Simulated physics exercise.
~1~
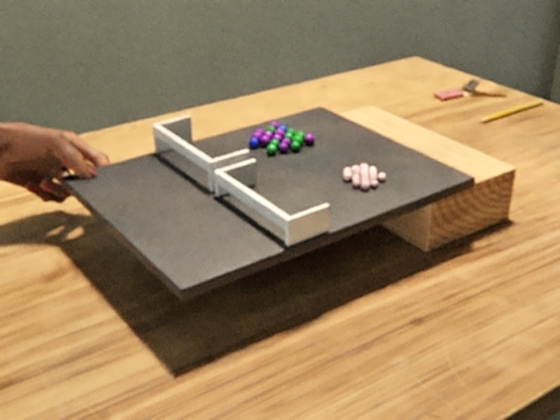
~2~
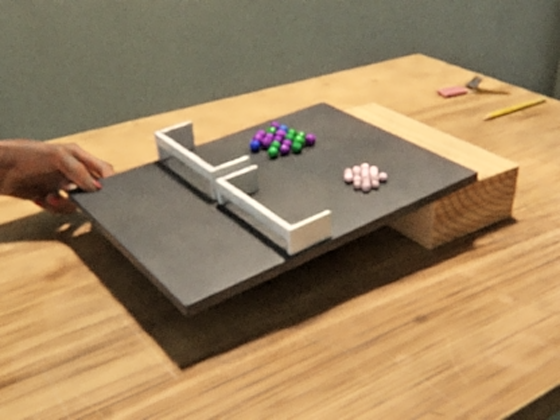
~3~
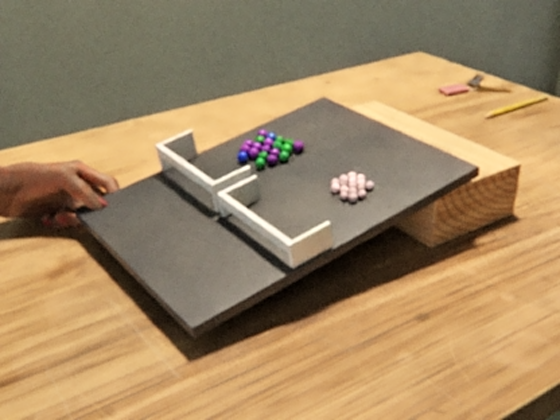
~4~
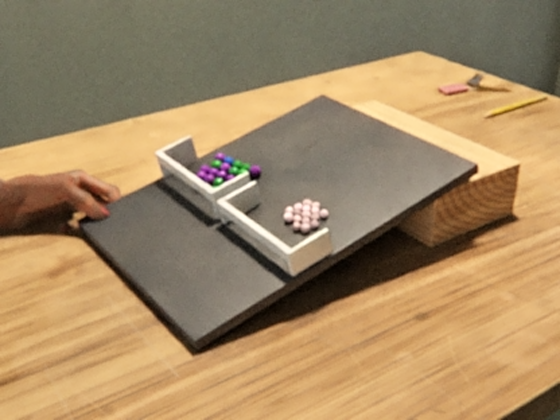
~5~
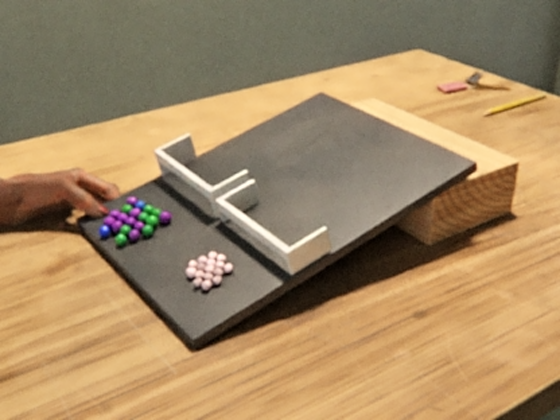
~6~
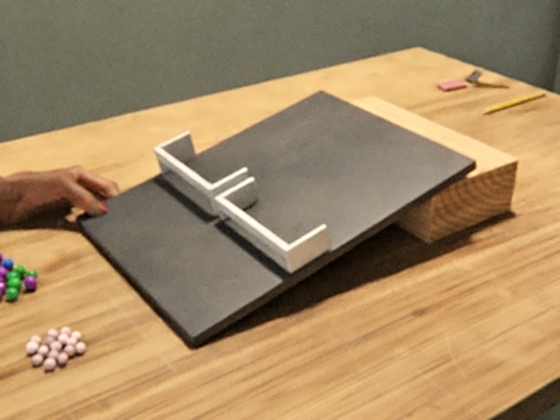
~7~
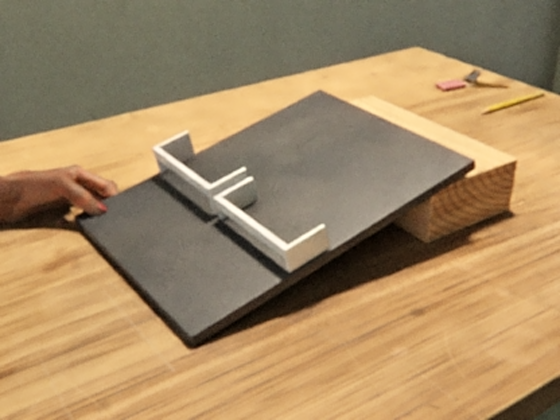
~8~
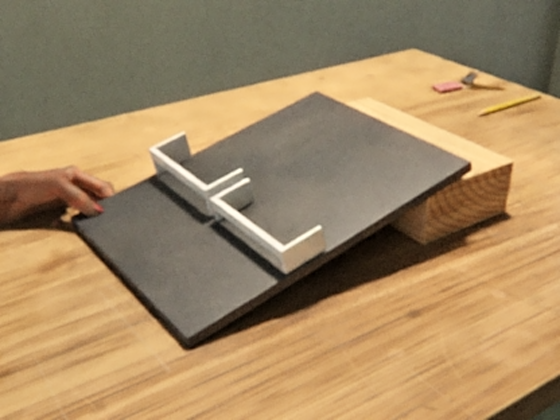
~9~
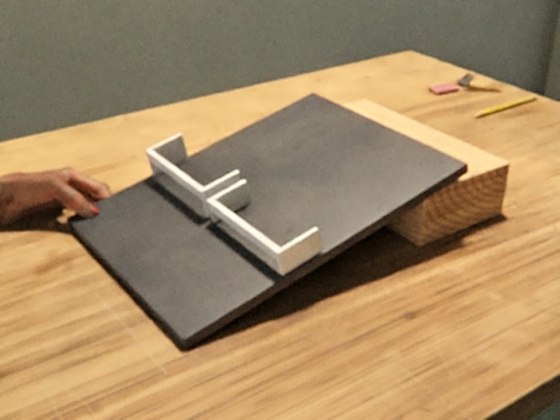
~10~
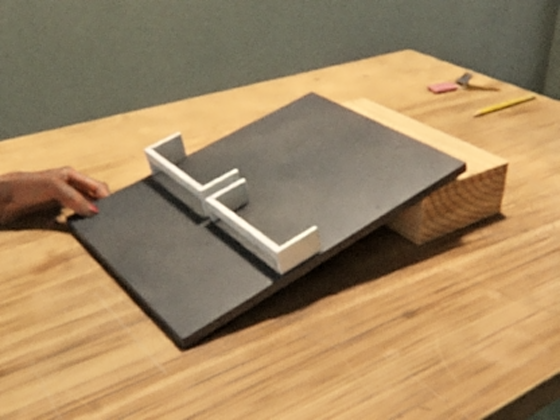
A dark grey board, its left end held by a hand and its right part resting on a pale wooden block, tilts on a wooden table seen from slightly above. Two white bars with raised ends stand across it, with a cluster of purple, green and blue balls behind and pale pink balls nearer, while a pink object and yellow pencil lie at far right. The hand lowers its end, and both clusters roll down leftward. They pass beneath the bars, cross the lower board and roll off onto the table, then out of view. The sloping board remains empty, the hand still beside it.
